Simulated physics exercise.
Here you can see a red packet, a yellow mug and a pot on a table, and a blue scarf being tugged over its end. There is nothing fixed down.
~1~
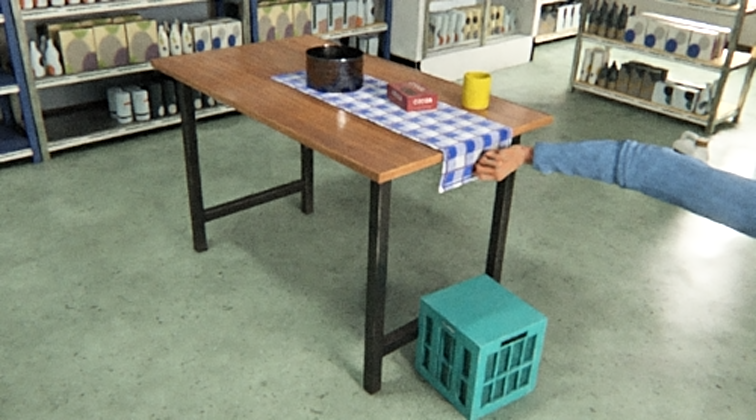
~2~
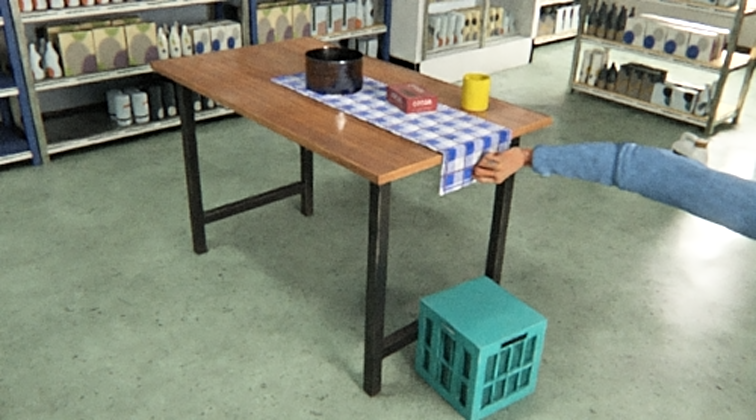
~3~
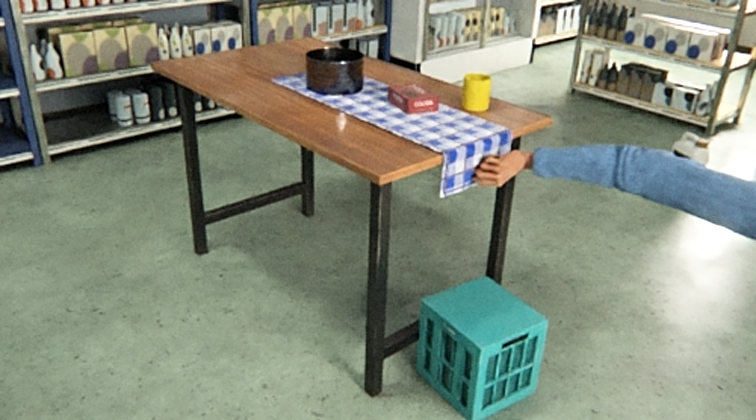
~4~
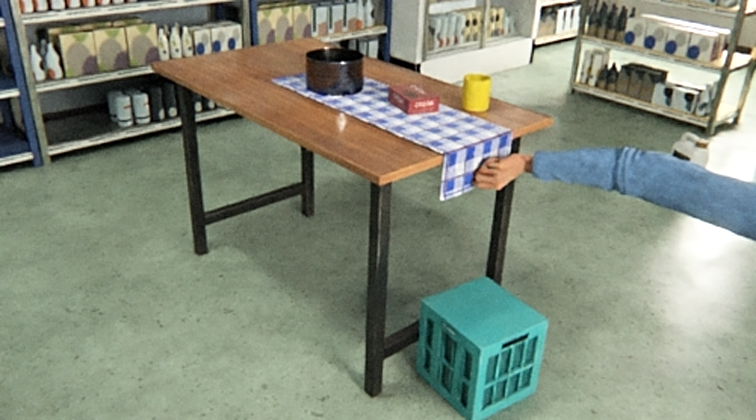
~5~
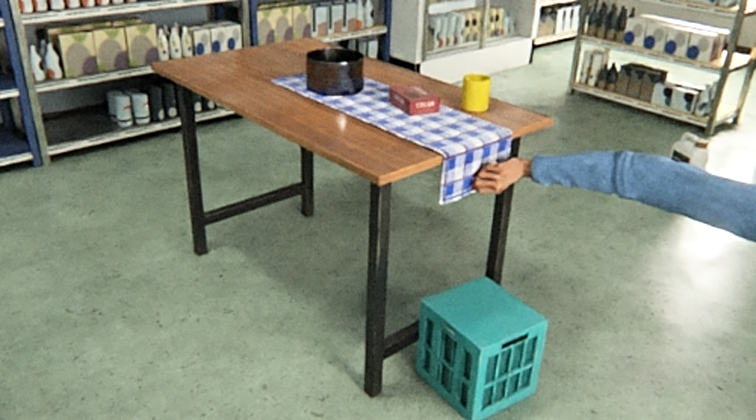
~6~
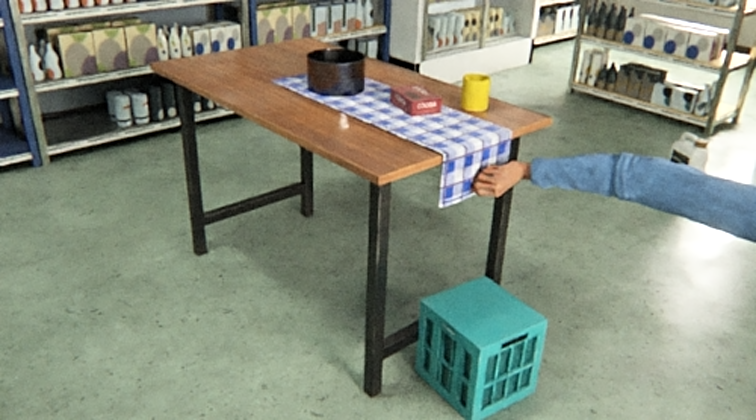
A hand slowly tugs the blue checked cloth slightly down over the table's end.
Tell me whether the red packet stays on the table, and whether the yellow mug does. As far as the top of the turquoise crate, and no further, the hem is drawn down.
The red packet falls off. The yellow mug stays on.
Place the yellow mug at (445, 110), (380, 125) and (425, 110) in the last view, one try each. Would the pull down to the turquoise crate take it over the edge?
At the first place it ends up off, at the second it does not leave, and at the third it ends up off.
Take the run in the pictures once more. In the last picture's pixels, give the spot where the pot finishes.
Around (417, 102).
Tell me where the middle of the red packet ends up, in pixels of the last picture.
Resting place: Roughly (538, 328).
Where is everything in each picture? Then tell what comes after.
The first picture shows scarf end (440, 192); red packet (412, 88); yellow mug (478, 75); pot (335, 52); top of the crate (482, 324).
The second picture shows scarf end (440, 195), far hem (270, 80); yellow mug (477, 77); yellow mug stands beside the cloth.
The third picture shows scarf end (440, 197); red packet (413, 91).
The fourth picture shows scarf end (440, 200), far hem (270, 81); yellow mug (478, 77).
The fifth picture shows scarf end (440, 204); red packet (415, 92).
The sixth picture shows scarf end (439, 207), far hem (271, 81); red packet (416, 92); yellow mug (477, 77); top of the crate (482, 326).
Then, 0.50 s on from there, hem going down; packet carried along near (434, 107); mug in place.
Then, 1.22 s on from there, hem going down; packet carried along near (465, 119); mug in place.
Then, 2.04 s on from there, hem on the crate; packet tipping at the edge near (522, 160); mug in place.
In the end, hem on the crate; packet down below near (538, 328); mug in place. The red packet is carried off the end and the yellow mug stays on the table.
